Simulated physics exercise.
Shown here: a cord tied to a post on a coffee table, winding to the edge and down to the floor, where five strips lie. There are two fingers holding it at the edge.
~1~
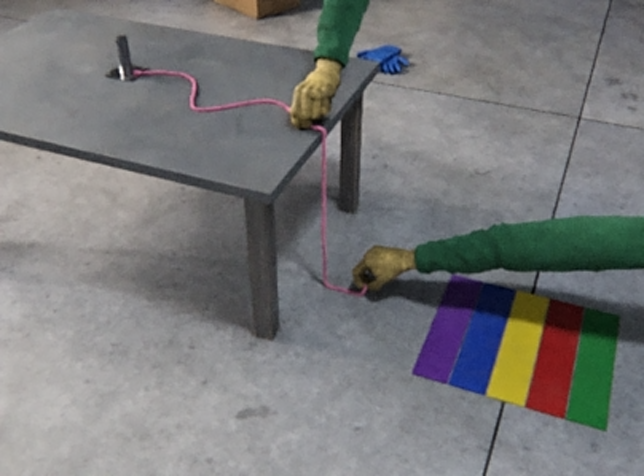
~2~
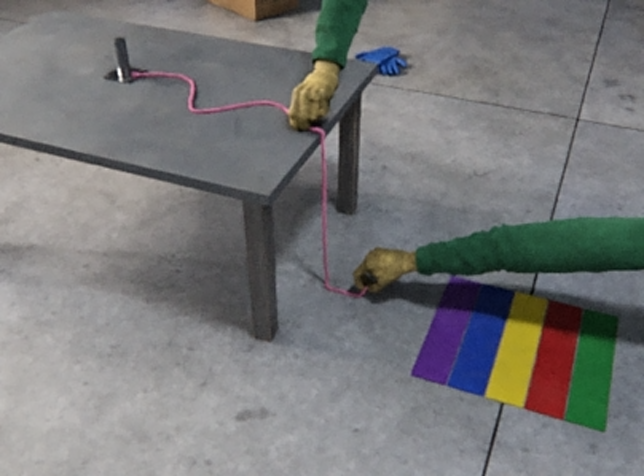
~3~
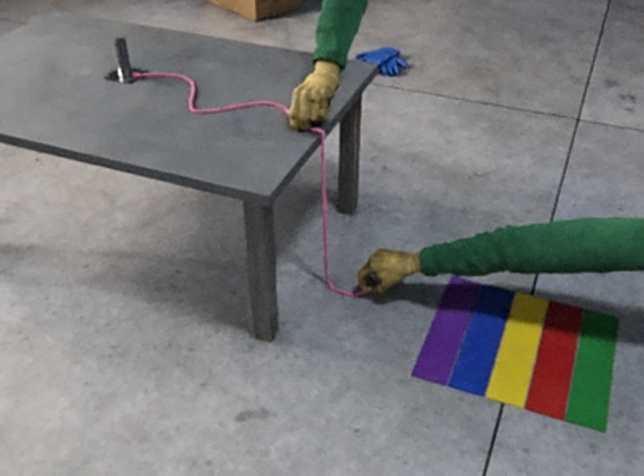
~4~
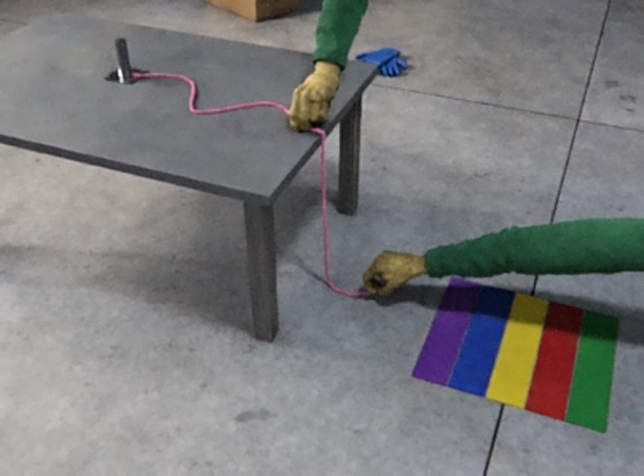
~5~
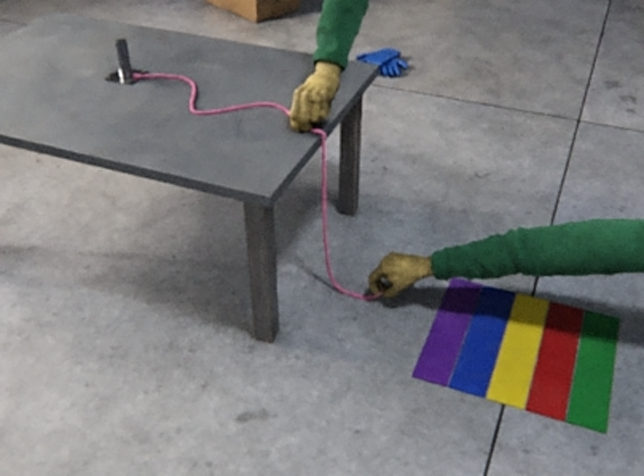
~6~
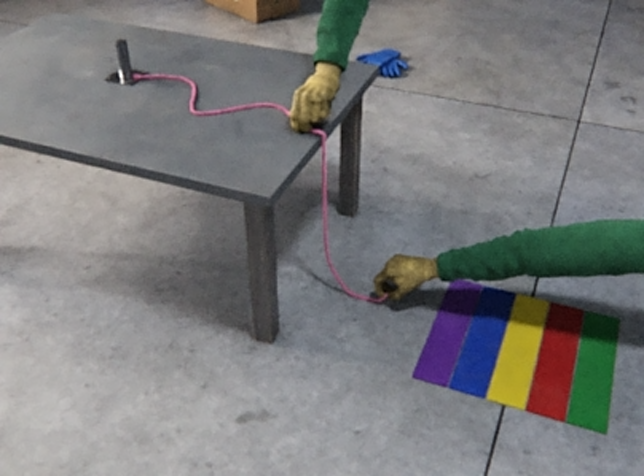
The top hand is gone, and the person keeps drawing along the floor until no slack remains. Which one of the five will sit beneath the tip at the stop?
The red strip will.
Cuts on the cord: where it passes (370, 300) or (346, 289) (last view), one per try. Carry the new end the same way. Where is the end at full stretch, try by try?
About (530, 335), then (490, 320).
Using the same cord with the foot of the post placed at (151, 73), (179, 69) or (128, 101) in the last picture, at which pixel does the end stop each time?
Results per try: (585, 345); (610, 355); (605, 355).
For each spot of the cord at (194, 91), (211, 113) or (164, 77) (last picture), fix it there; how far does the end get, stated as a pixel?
Readings in order - (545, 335), (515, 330), (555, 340).
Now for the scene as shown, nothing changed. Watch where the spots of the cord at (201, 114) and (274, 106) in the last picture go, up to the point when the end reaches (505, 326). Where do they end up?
(247, 109) and (312, 126).
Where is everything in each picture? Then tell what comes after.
The first frame shows end (365, 285); purple (437, 358); blue (473, 369); yellow (511, 380); red (550, 391); green (590, 402).
The second frame shows end (366, 288); cord through (167, 75) (191, 103) (263, 103) (317, 131) (324, 204) (326, 268).
The third frame shows end (370, 289).
The fourth frame shows end (375, 291); cord through (168, 76) (191, 104) (264, 104) (318, 131) (324, 204) (327, 269).
The fifth frame shows end (381, 293).
The sixth frame shows end (386, 295); cord through (169, 78) (192, 105) (264, 105) (318, 133) (325, 205) (334, 272).
Early on, end near (505, 326); over blue.
Midway, end near (541, 335); over yellow.
At the end of the slack, end near (562, 341); over red. The end stops over the red strip.
